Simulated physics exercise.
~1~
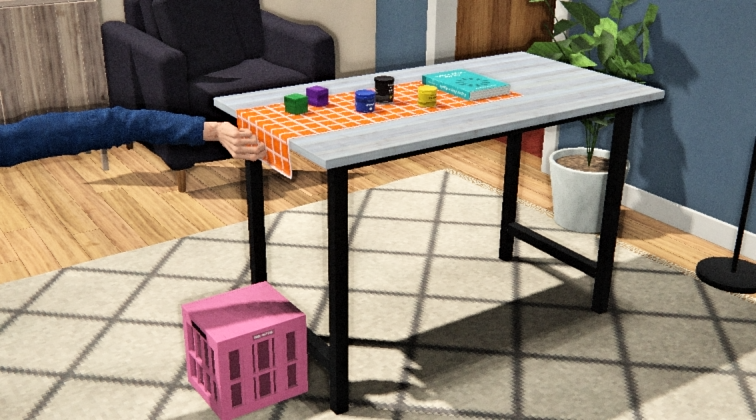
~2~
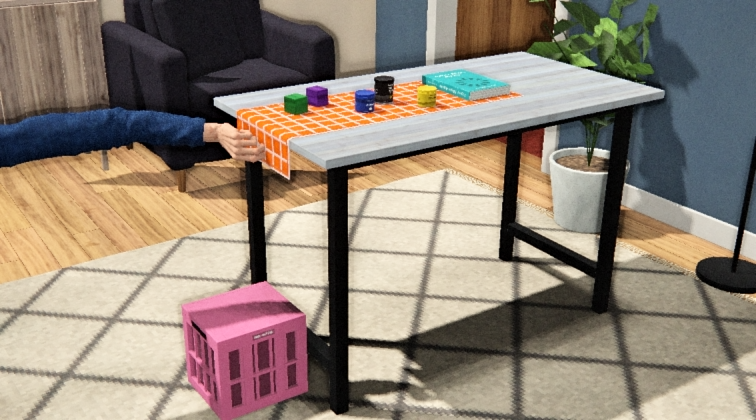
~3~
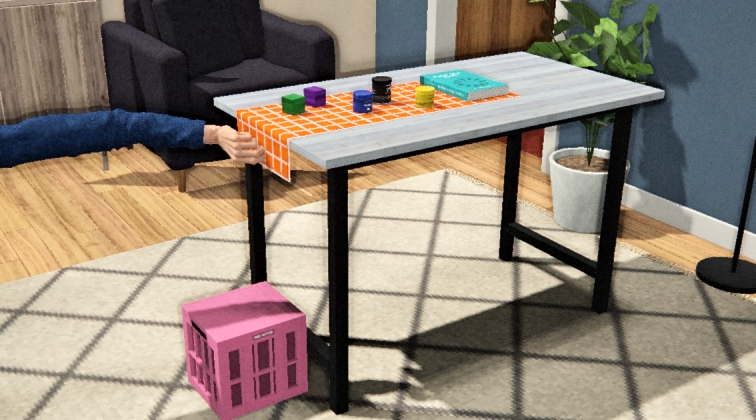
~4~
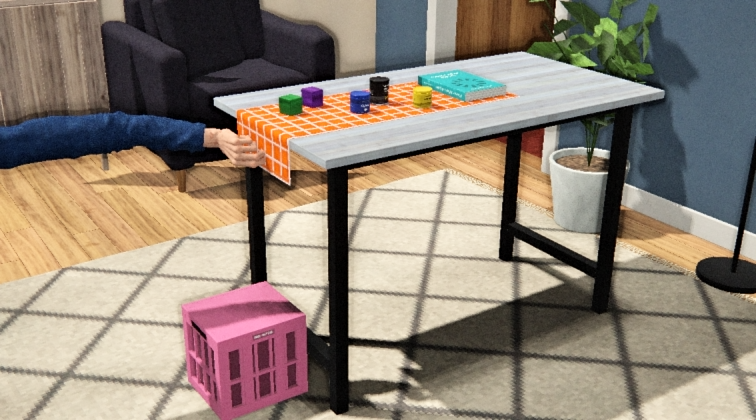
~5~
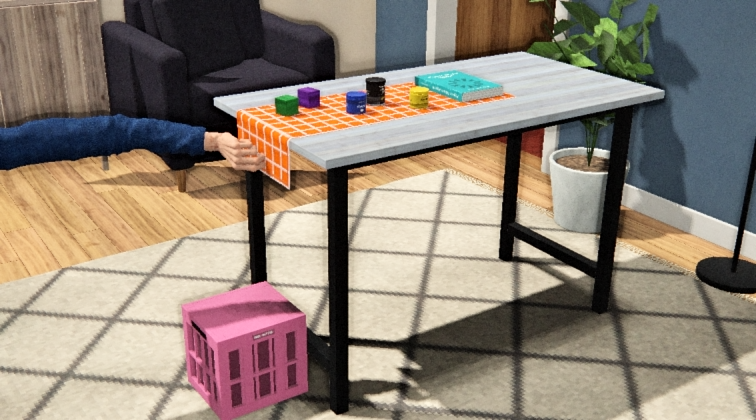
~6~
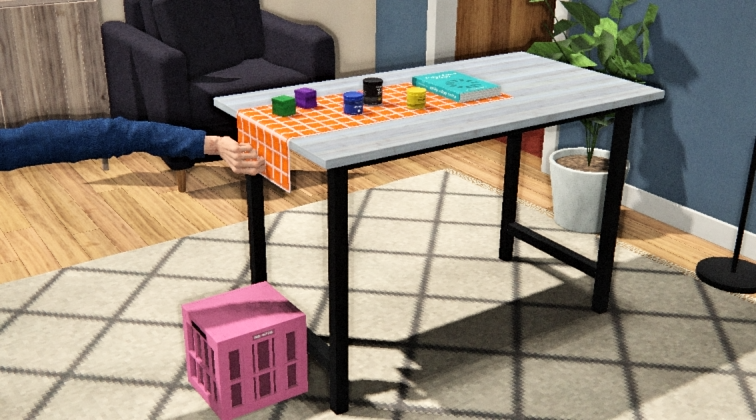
An arm in a blue sleeve reaches in from the left, its hand gripping the end of an orange checked cloth on a pale grey table, seen from slightly above in a living room. Green and purple cubes, blue, black and yellow containers and a teal book sit on top, with a pink crate below. The hand draws the cloth slowly down, and the objects shift slightly left with it.
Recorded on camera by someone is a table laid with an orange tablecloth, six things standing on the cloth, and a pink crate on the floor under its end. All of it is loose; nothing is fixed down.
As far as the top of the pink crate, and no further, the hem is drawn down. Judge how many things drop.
Oh, the ones that fall number four in all this time.
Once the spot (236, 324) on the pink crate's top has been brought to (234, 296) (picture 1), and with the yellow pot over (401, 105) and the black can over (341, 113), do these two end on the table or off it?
Observed: Yellow pot remains seated; black can departs.
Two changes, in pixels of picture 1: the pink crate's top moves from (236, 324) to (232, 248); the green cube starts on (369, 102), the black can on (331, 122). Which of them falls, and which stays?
Green cube stays, black can is gone.
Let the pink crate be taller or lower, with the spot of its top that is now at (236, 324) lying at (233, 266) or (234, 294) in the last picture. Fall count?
Then 2 and 3.
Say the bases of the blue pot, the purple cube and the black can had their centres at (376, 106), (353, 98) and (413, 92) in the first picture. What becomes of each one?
The blue pot ends up off; the purple cube ends up off; the black can stays put.
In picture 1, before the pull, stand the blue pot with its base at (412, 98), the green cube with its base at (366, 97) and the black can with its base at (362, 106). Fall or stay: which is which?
As for the blue pot, it stays where it is; the green cube tips off; the black can tips off.
Soon after, hem near (264, 223); green cube gone.
Then, hem near (264, 269); green cube, purple cube and blue pot gone.
At rest, hem on the crate; green cube, purple cube, blue pot and black can gone. The answer is four.
